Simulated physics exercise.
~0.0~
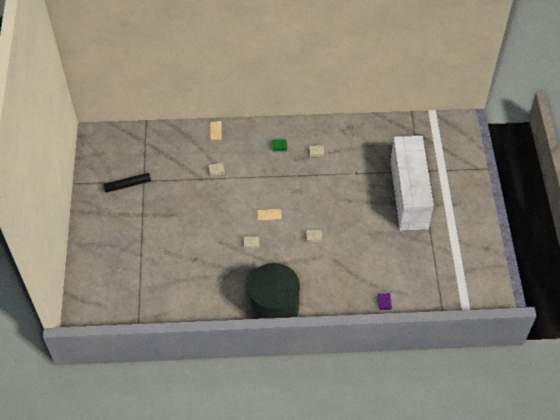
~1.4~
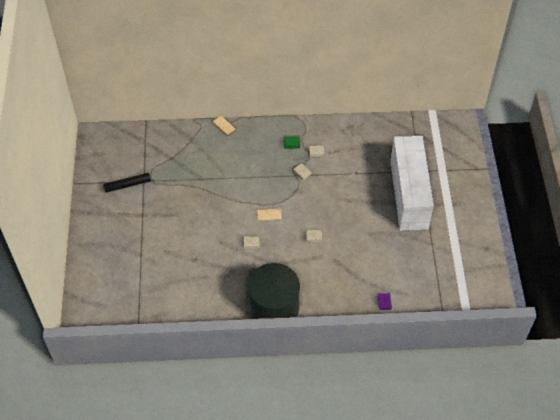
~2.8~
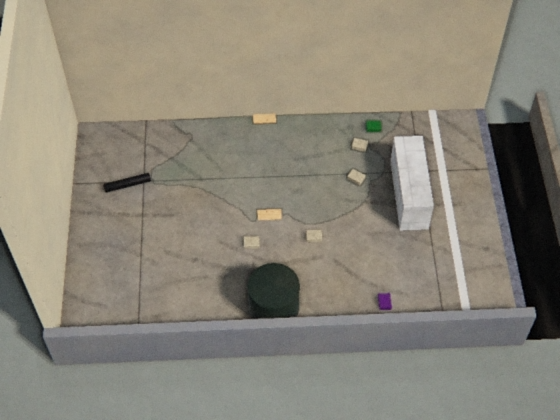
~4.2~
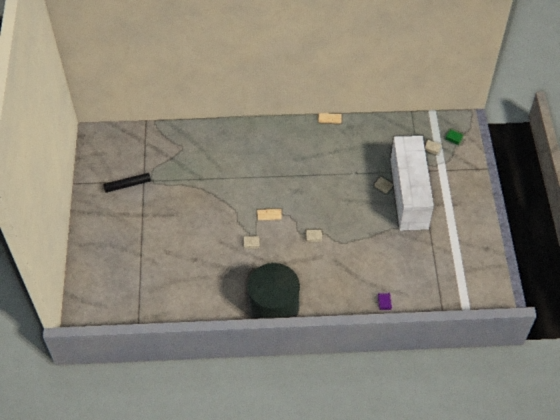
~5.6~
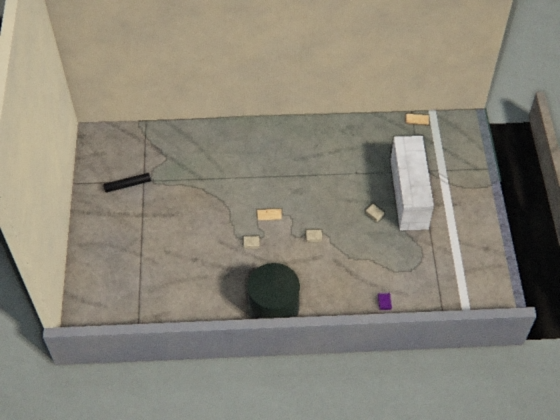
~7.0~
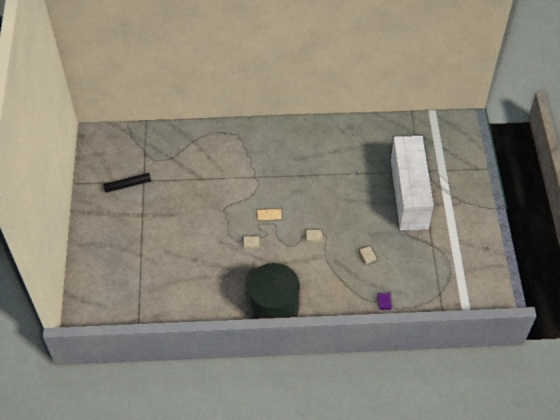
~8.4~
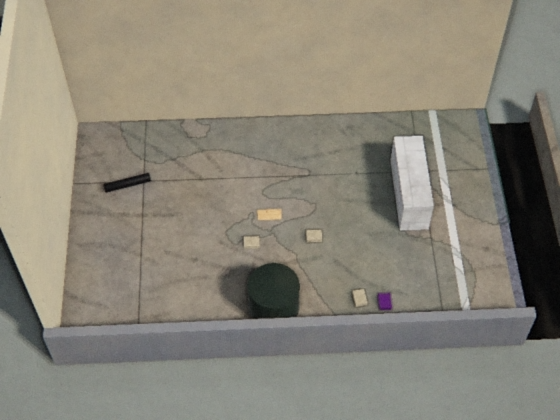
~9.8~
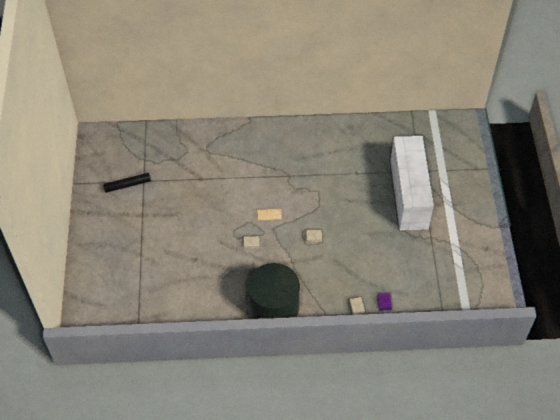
On a walled floor, spreading water carries the green block out rightward, leaving the purple one aground.
